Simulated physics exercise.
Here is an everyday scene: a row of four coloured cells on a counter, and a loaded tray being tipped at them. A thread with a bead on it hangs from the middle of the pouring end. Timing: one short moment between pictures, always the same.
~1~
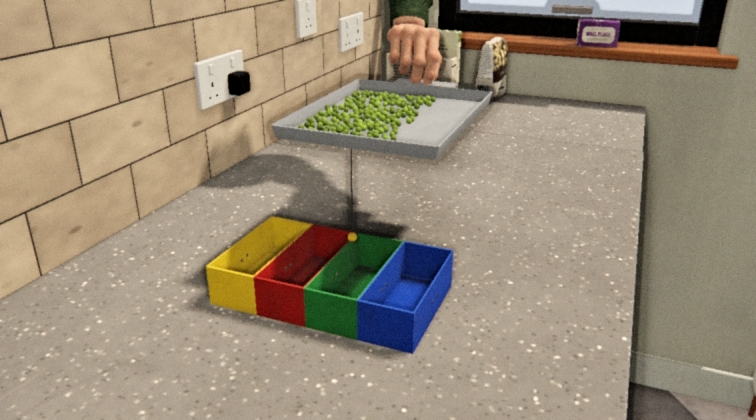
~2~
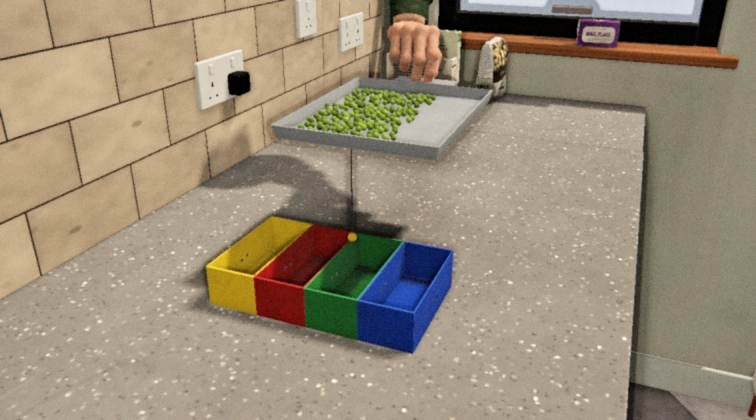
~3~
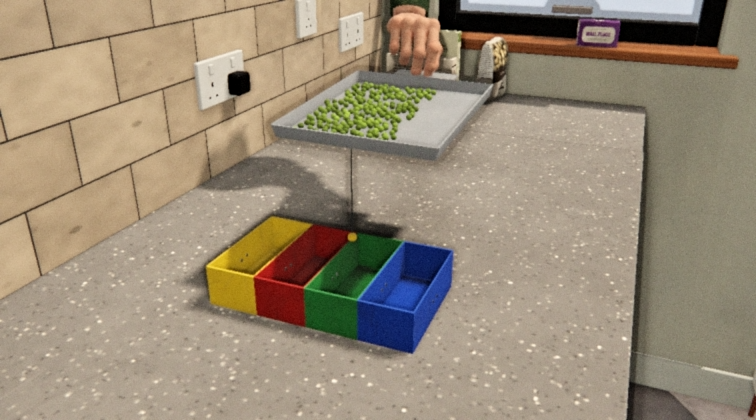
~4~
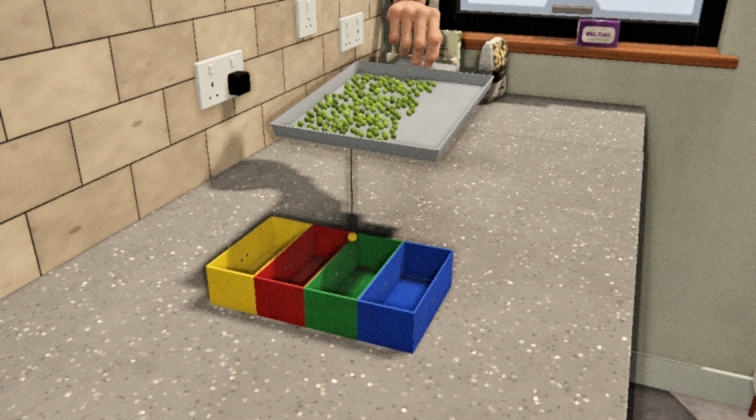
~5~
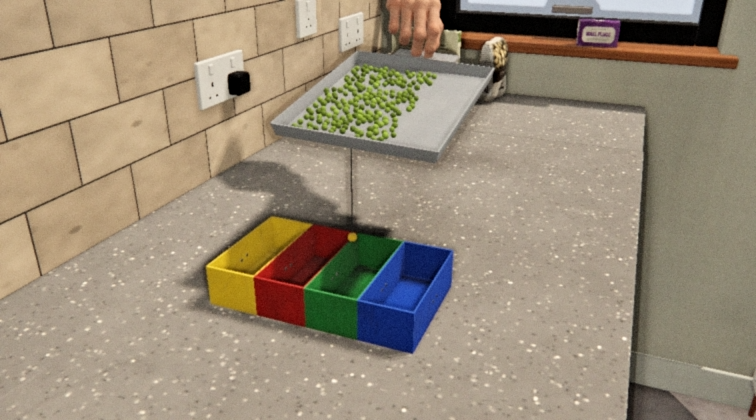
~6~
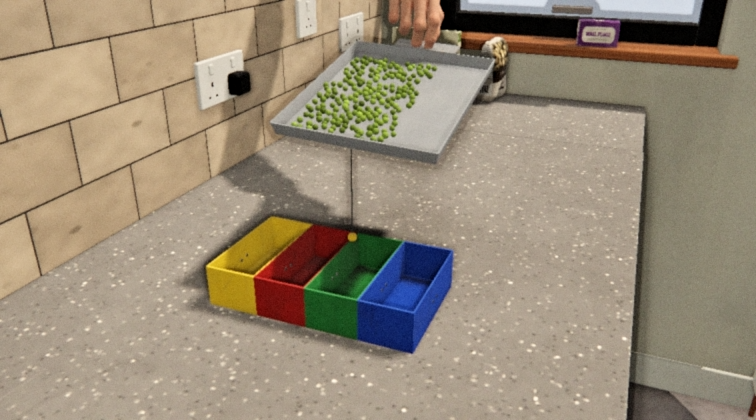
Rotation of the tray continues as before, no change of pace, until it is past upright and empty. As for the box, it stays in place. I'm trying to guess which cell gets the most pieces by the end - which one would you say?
I would say the blue one.
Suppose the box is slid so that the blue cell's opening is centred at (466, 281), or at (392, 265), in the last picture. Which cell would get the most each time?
For the first spot I'd say that green cell, and for the second spot the cell in blue.
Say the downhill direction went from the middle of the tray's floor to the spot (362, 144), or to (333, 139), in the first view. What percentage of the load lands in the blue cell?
I'd say some 20 in a hundred at first, then 0 in a hundred.
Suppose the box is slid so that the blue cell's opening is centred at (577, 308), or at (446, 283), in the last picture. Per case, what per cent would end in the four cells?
Try 1: Some 60 %; try 2: Some 100 %.
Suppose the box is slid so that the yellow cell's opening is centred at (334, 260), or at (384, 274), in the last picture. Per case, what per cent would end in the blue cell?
0, then 0 %.
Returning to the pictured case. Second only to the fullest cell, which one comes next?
The green one.
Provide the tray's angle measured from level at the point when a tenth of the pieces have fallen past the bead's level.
100°, roughly.
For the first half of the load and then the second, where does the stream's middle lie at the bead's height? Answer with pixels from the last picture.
The leading part at (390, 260), the rest of it at (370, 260).
Soon after the last picture, tray tipped steeply; nearly all on the tray; a stray few falling or outside the box.
A little later, tray tipped right over; nearly all on the tray; a stray few in the blue cell; a stray few in the green cell; a stray few falling or outside the box.
Later still, tray tipped past a quarter turn; about half in the blue cell; about a third in the green cell; a small part in the red cell; a stray few in the yellow cell; a stray few falling or outside the box.
At rest, tray tipped past a quarter turn; about half in the blue cell; about a third in the green cell; a small part in the red cell; a stray few in the yellow cell; a stray few outside the box.
